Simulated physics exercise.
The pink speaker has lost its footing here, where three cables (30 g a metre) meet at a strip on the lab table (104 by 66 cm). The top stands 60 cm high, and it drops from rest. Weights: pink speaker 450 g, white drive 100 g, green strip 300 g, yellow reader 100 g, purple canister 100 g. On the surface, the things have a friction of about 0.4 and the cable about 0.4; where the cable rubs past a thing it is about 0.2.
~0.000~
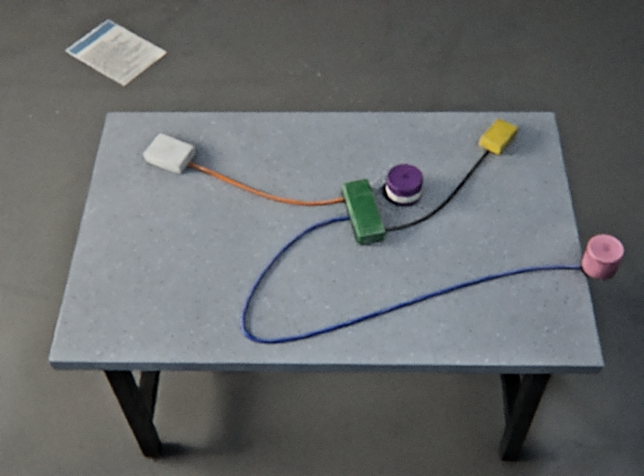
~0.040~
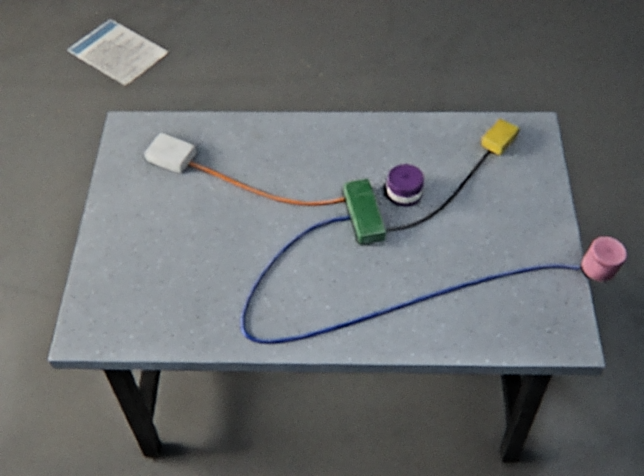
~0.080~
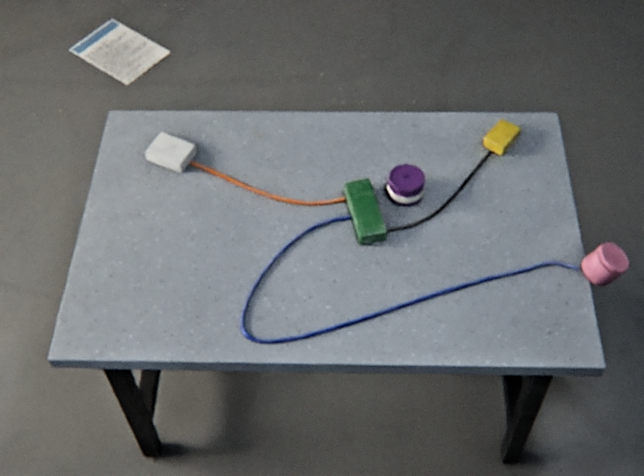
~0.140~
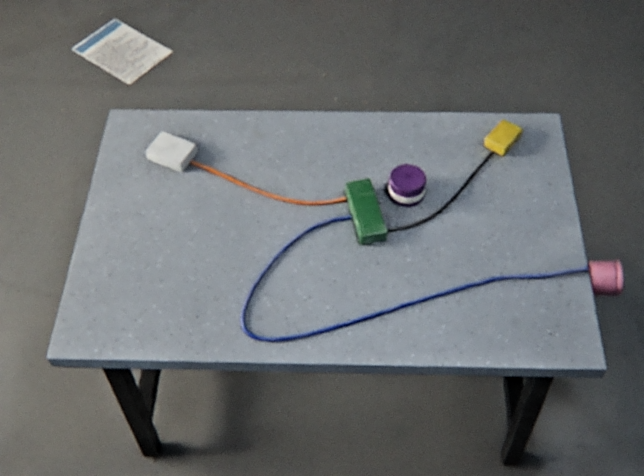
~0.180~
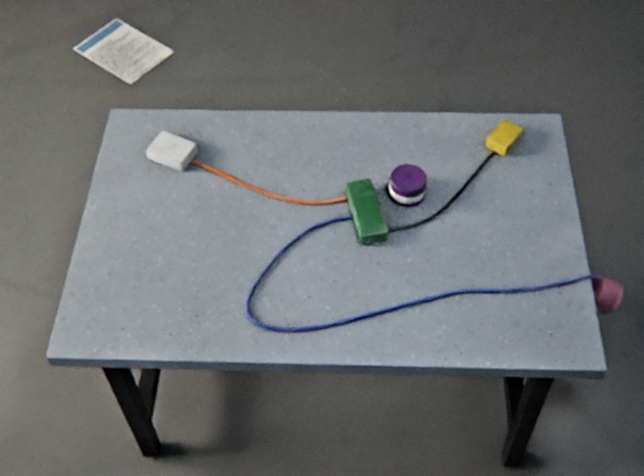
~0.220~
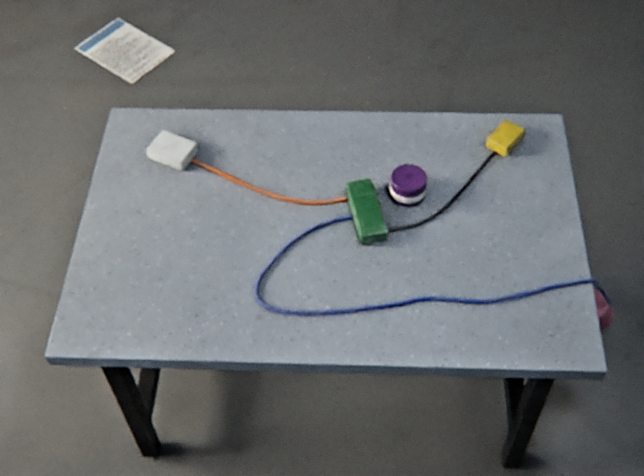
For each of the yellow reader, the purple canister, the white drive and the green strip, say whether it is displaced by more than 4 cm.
Yellow reader: Not displaced, purple canister: Not displaced, white drive: Not displaced, green strip: Not displaced.
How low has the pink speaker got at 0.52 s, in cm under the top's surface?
55 cm.
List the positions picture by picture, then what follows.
Yellow reader (500, 132); purple canister (405, 177); white drive (169, 149); green strip (364, 206); blue cable runs through (307, 231) (245, 307) (319, 332) (419, 299) (524, 270), in the first frame.
Pink speaker (608, 250); blue cable runs through (307, 231) (319, 332) (524, 270), in the second frame.
Pink speaker (605, 264); blue cable runs through (308, 231) (318, 332) (524, 270), in the third frame.
Pink speaker (604, 279); blue cable runs through (308, 230) (322, 331) (532, 276), in the fourth frame.
Pink speaker (600, 293); blue cable runs through (308, 230) (340, 323) (556, 284), in the fifth frame.
Yellow reader (506, 134); purple canister (409, 177); white drive (171, 146); green strip (367, 206); blue cable runs through (308, 231) (266, 306) (372, 308) (479, 302) (589, 280), in the sixth frame.
After 0.5 s, the strip's end of the blue cable at (358, 218); green strip 1 cm off its start, pink speaker over the edge.
After 0.8 s, the strip's end of the blue cable at (358, 218); green strip 1 cm off its start, pink speaker over the edge.
After 1.1 s, the strip's end of the blue cable at (358, 218); green strip 1 cm off its start at (371, 205), pink speaker over the edge.
After 1.4 s, the strip's end of the blue cable at (358, 218); green strip 1 cm off its start, pink speaker over the edge.
After 2.6 s, the strip's end of the blue cable at (358, 218); green strip 1 cm off its start at (371, 205), purple canister 0 cm off its start at (409, 177), white drive 0 cm off its start at (171, 146), yellow reader 0 cm off its start at (506, 134).
